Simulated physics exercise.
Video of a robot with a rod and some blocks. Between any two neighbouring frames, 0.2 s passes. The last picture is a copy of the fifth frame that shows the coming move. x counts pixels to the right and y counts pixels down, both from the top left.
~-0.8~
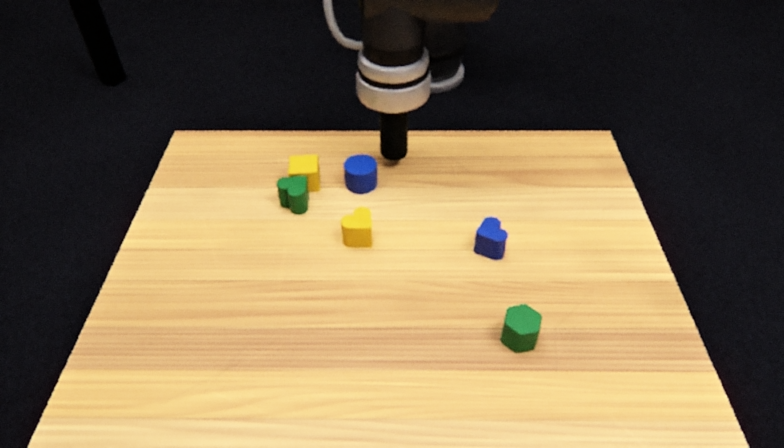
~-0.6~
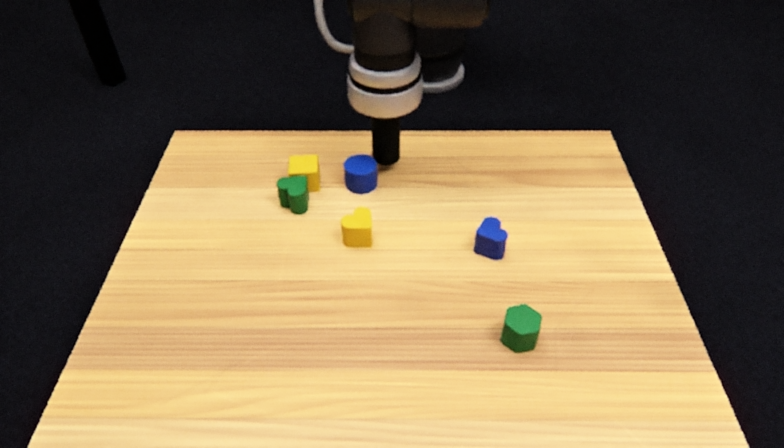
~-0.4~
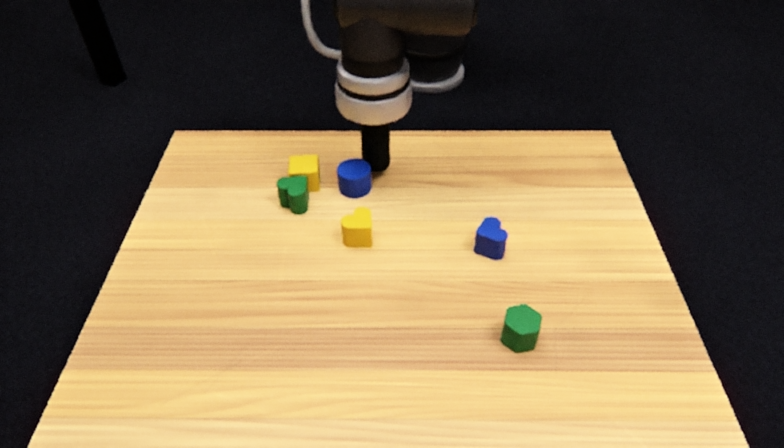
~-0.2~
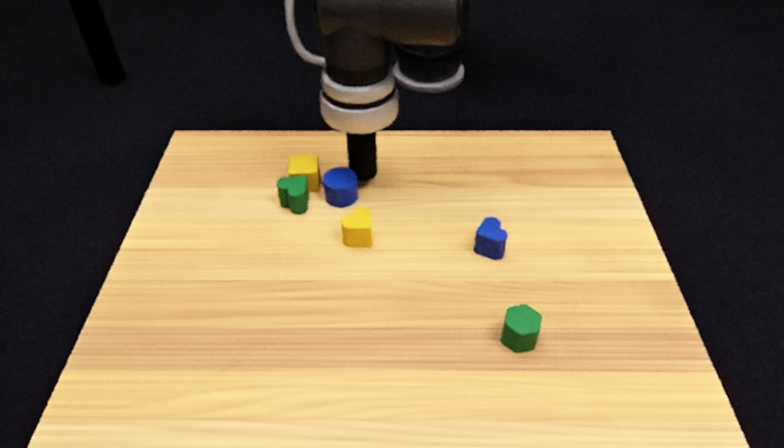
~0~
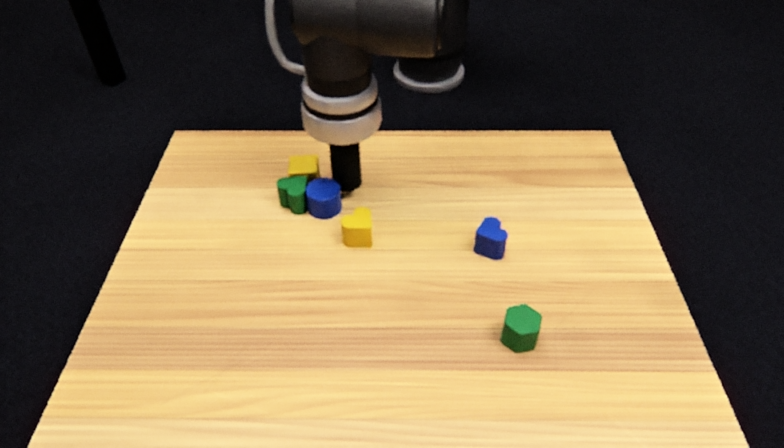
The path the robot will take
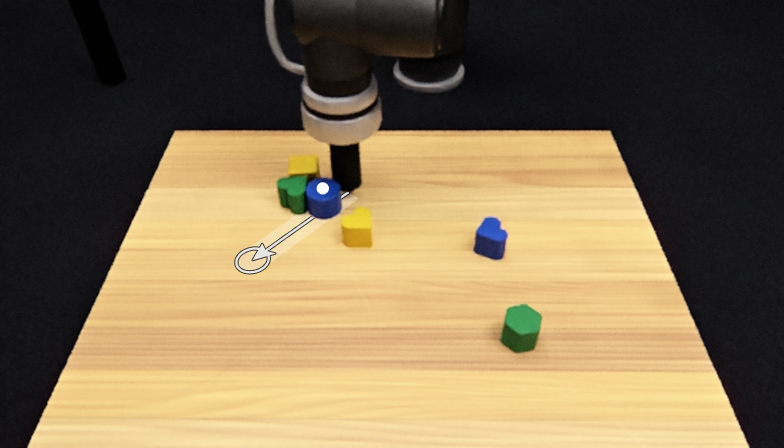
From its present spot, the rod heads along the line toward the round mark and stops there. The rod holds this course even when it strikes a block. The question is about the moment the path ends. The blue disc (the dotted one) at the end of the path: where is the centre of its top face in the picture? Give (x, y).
It is at (219, 261).
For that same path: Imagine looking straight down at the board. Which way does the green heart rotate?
Clockwise from above.
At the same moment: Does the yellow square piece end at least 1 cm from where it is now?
Answer: No.
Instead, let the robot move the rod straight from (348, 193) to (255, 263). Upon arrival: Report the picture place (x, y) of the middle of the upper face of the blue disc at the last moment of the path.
It comes to (215, 256).
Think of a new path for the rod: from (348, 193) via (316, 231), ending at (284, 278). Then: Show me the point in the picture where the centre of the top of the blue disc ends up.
Around pixel (264, 227).
Path on the board, straight from (348, 193) to (253, 260); the dot is on the blue disc.
What follows on the original path. One third of the way, rod (316, 204); green heart (285, 187), turned 35° clockwise; blue disc (290, 212).
Two thirds of the way, rod (284, 227); green heart (285, 187), turned 35° clockwise; blue disc (256, 235).
At the end, rod (250, 250); green heart (285, 187), turned 35° clockwise; yellow square piece in place; blue disc (219, 261).
